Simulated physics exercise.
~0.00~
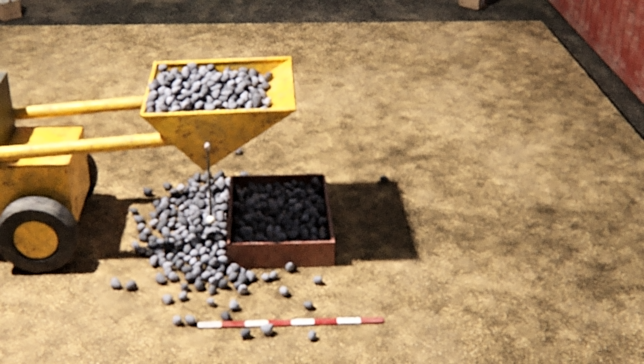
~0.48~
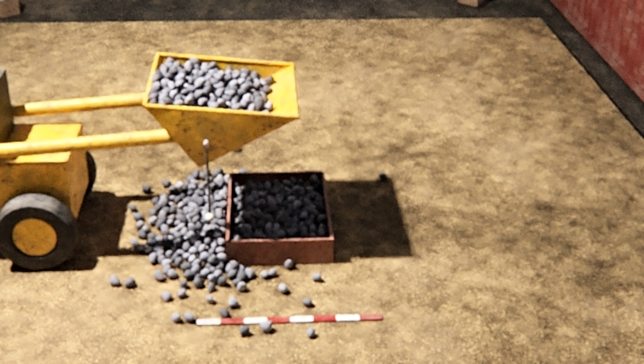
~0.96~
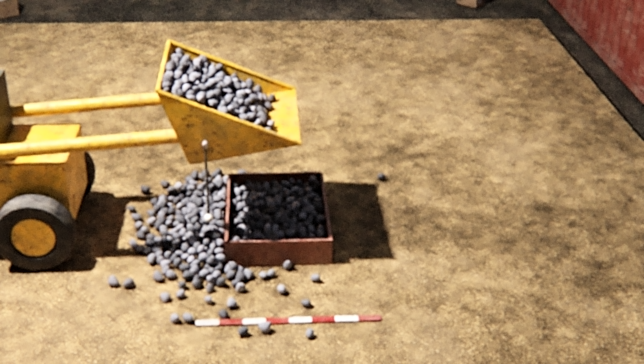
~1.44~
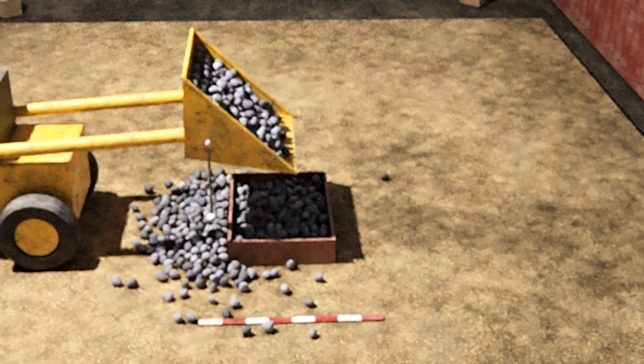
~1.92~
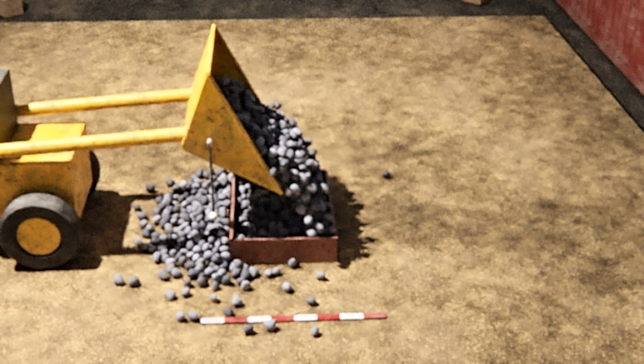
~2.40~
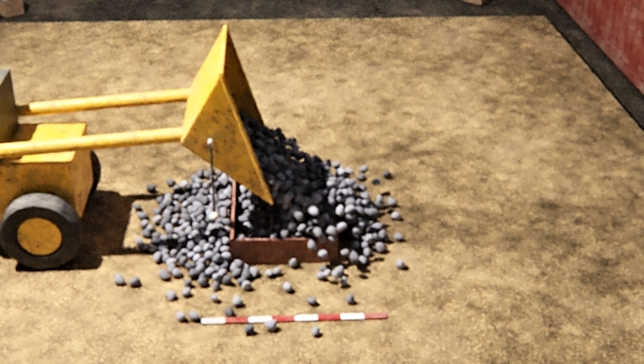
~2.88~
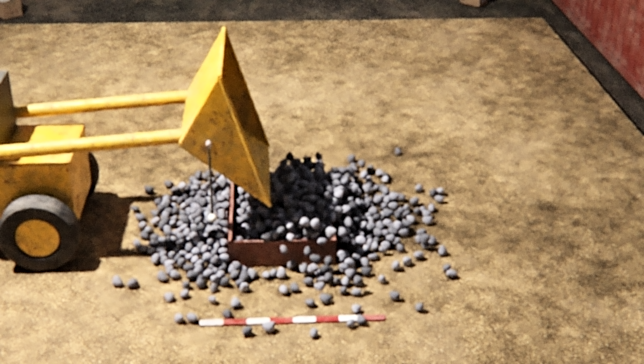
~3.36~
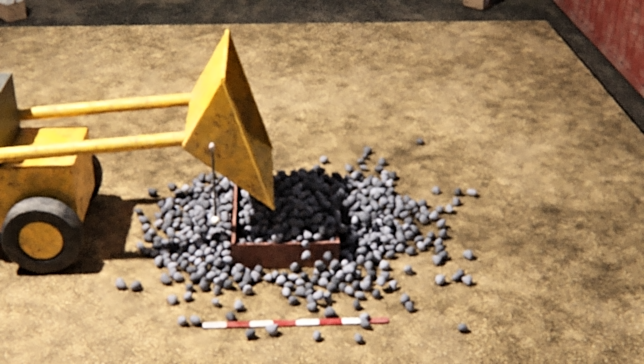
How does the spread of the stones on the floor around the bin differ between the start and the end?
At the start the stones on the floor lie mostly to the left of the bin and just in front of it. By the end they surround the bin, with many scattered well out to its right and some farther toward the viewer.
A yellow loader at the left holds a bucket of grey stones over a sandy floor, seen from above at a slant. Below the bucket, a loose heap of similar stones lies against the left side of an open reddish-brown bin, with a red and white staff in front and a red wall at the upper right. The bucket tips forward to the right, steeper and steeper, until its stones pour into the bin. They pile up, spill over the rim and roll outward across the floor. The bucket stays tipped and empty above a well-filled bin ringed by scattered stones.
